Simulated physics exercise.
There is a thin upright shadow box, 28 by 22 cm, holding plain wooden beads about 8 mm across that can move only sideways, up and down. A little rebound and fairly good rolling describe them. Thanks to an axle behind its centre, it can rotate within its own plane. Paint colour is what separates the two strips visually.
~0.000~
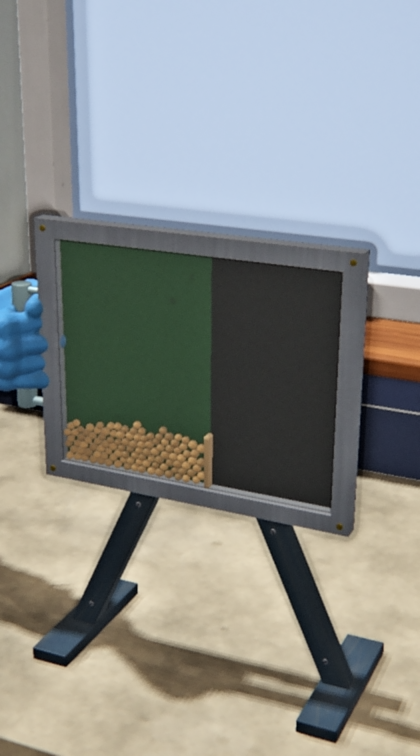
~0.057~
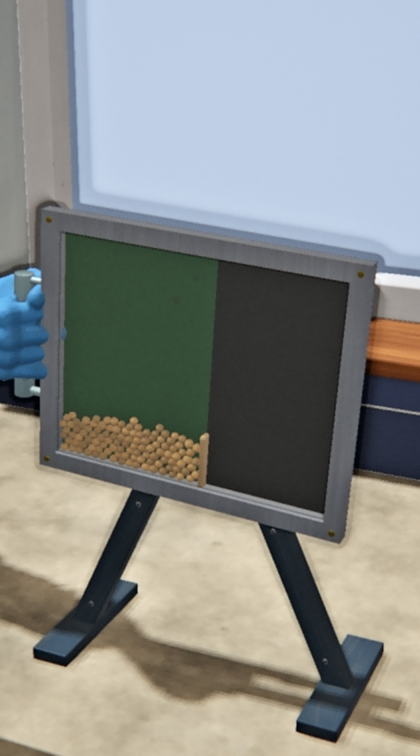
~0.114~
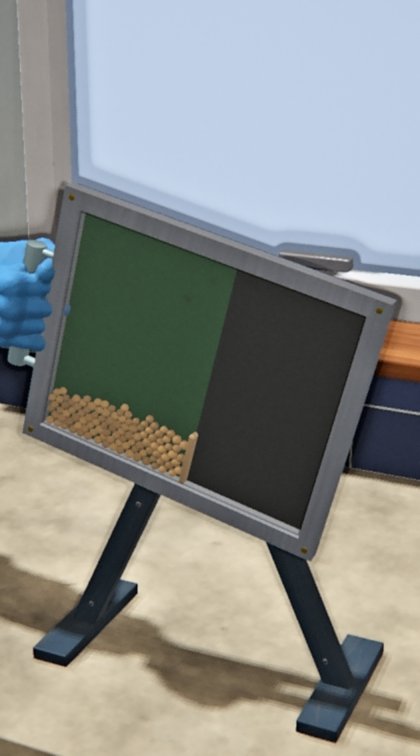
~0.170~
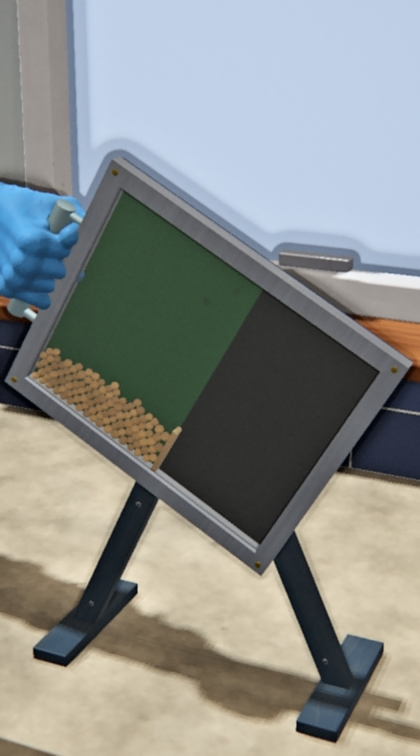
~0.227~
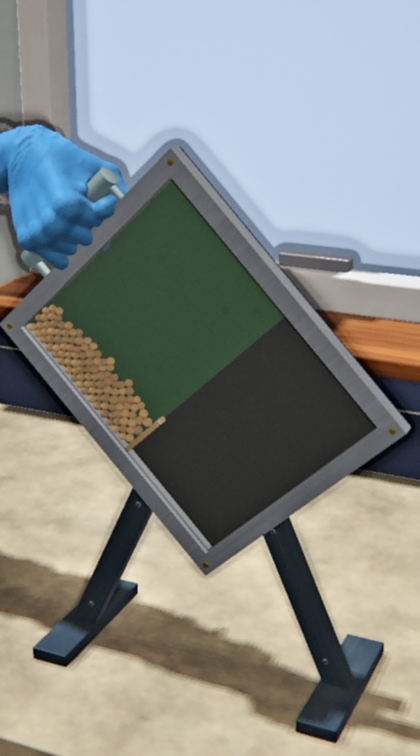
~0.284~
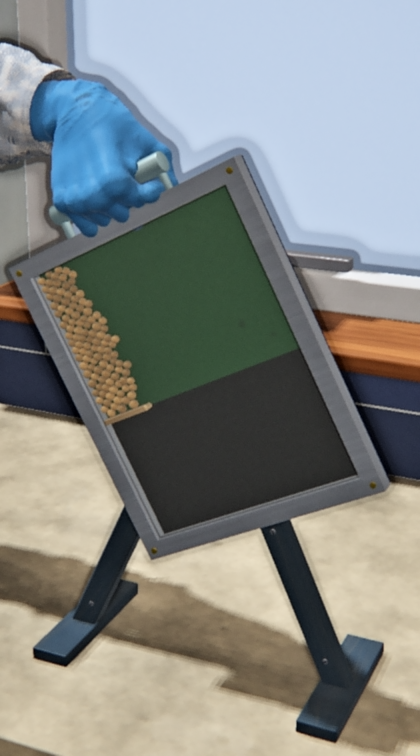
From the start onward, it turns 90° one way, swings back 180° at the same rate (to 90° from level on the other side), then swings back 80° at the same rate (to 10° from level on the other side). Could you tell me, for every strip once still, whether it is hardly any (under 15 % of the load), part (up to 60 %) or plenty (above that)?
Green is plenty, black is part.
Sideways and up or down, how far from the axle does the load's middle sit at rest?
Left: About 5 cm; below: About 10 cm.
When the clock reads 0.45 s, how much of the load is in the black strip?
Share: Some 5 %.
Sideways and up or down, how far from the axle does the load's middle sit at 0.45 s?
Roughly 7 centimetres to the left and 3 centimetres above.
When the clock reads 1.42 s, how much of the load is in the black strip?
20 %.
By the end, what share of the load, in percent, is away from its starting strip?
I'd guess roughly 20 percent, give or take.
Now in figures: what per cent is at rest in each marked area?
At the end the green strip has 80 percent and the black strip has 20 percent.
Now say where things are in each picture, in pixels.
The first picture shows level; about 110 beads; beads centred (133, 449); top one (137, 425); green (135, 361), black (275, 383).
The second picture shows turned 3° clockwise; beads centred (129, 445); top one (134, 421).
The third picture shows turned 13° clockwise; beads centred (116, 430); top one (63, 391); wall ends (194, 436).
The fourth picture shows turned 29° clockwise; beads centred (100, 403); top one (56, 352).
The fifth picture shows turned 46° clockwise; beads centred (91, 372); top one (53, 309).
The sixth picture shows turned 62° clockwise; beads centred (91, 343); top one (58, 270); green (167, 309), black (231, 445).
By 0.45 s, it stands 90° clockwise; the beads' middle is 7 cm left of and 3 cm above the centre; green 95 %, black 5 %.
By 1.42 s, it stands 50° anticlockwise; the beads' middle is 1 cm left of and 10 cm below the centre; green 80 %, black 20 %.
By 1.63 s, it stands 10° anticlockwise; the beads' middle is 7 cm left of and 8 cm below the centre; green 80 %, black 20 %.
At rest by 2.5 s, it stands 10° anticlockwise; green 80 %, black 20 %.
